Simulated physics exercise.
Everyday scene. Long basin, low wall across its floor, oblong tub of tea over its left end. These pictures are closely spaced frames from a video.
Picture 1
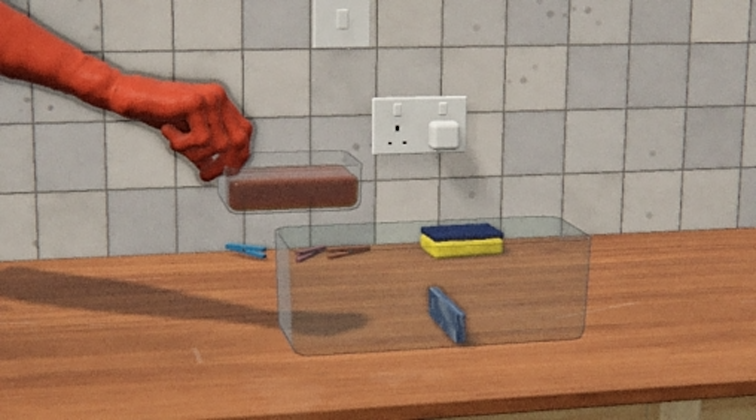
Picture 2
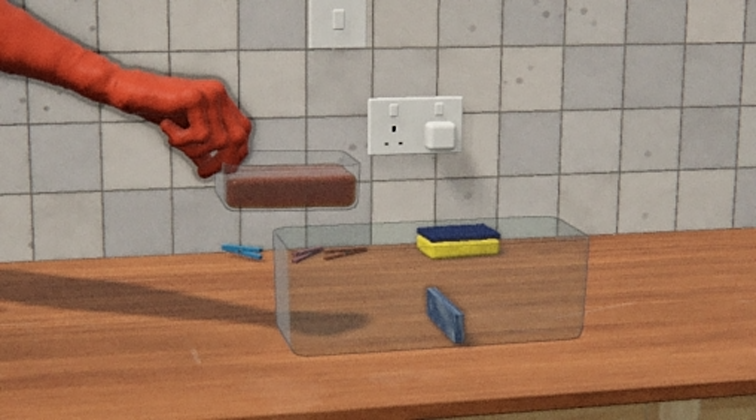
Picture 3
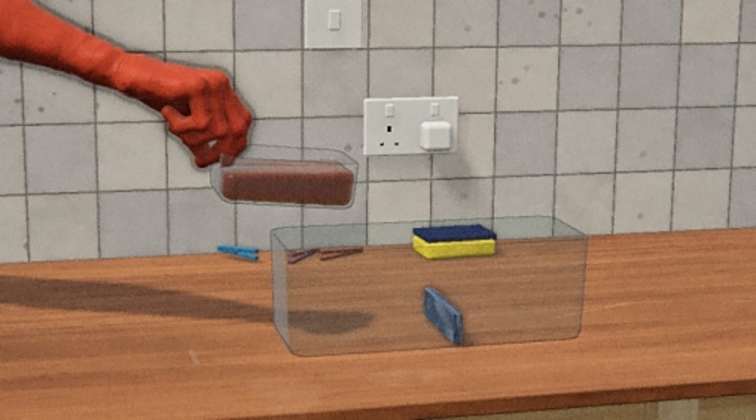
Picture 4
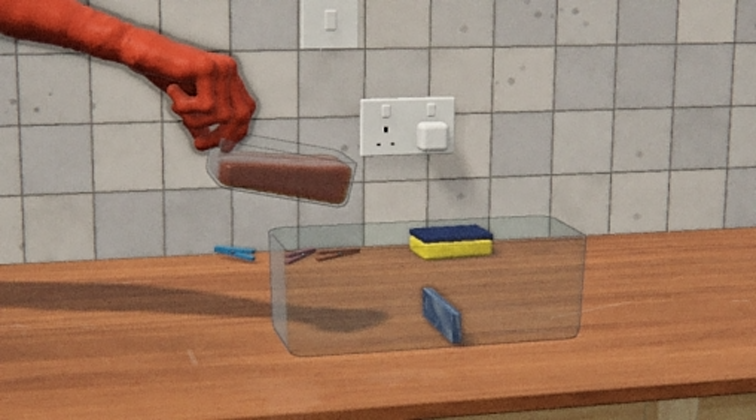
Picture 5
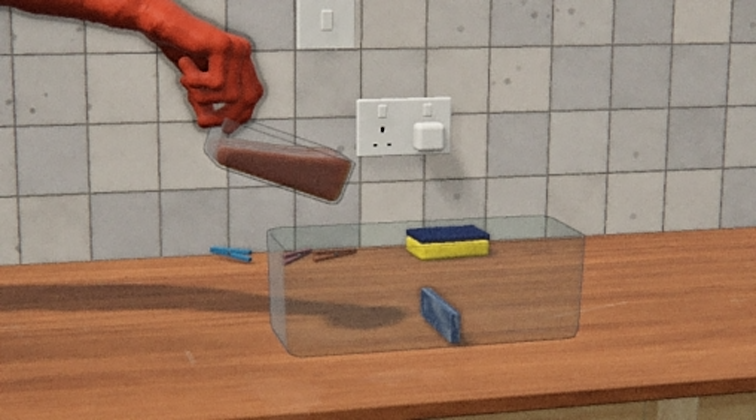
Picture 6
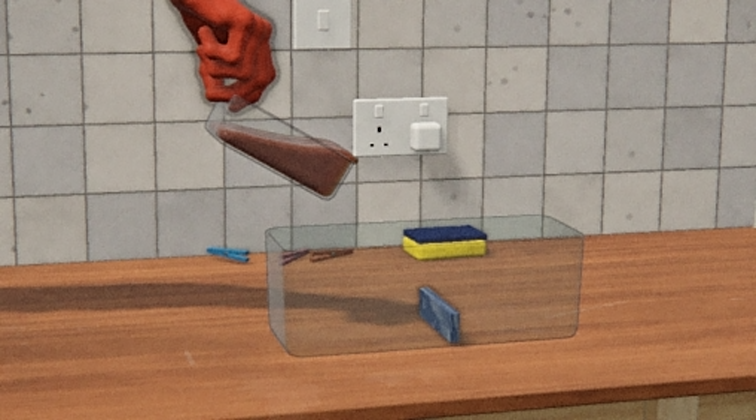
A red hand tilts a clear tub of brown liquid rightward above a long transparent basin.
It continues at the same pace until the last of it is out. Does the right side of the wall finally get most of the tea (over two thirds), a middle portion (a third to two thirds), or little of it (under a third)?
It gets a middle portion.
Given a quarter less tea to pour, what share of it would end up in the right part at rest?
Best guess: Around 30 %.
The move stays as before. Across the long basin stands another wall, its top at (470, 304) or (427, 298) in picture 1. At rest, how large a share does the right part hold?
Result: 15 % first, 70 % second.
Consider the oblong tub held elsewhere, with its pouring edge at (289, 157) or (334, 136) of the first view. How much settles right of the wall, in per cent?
In order, roughly 15 percent and 30 percent.
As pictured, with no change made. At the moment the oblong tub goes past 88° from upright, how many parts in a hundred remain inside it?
Near 15 in a hundred still remains.
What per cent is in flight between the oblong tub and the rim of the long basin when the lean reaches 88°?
That comes to near 55 percent.
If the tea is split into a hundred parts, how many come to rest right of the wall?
It comes to some 50 per cent.
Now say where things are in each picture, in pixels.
Tilt 0°; pouring edge (354, 159); surface from (223, 175) to (351, 171); the long basin's rim runs from (283, 242) to (575, 229); the wall's top is at (447, 302), in the first picture.
Tilt 1°; pouring edge (352, 159); surface from (221, 173) to (349, 170), in the second picture.
Tilt 5°; pouring edge (350, 159); surface from (218, 168) to (346, 166), in the third picture.
Tilt 12°; pouring edge (348, 159); surface from (214, 158) to (344, 161), in the fourth picture.
Tilt 20°; pouring edge (346, 159); surface from (212, 143) to (344, 153), in the fifth picture.
Tilt 30°; pouring edge (345, 159); surface from (212, 125) to (330, 144); 5 per cent is over the edge, in the sixth picture.
A moment on, the oblong tub is tipped on its side and 13 per cent is still to pour, 30 is left of the wall and 1 right of it.
Next, the oblong tub is tipped right over and 2 per cent is still to pour, 37 is left of the wall and 52 right of it.
Then the oblong tub is tipped right over and 0 per cent is still to pour, 45 is left of the wall and 48 right of it.
Later the oblong tub is tipped right over and 0 per cent is still to pour, 46 is left of the wall and 48 right of it.
At rest 46 per cent lies left of the wall, 48 right of it and 6 outside.
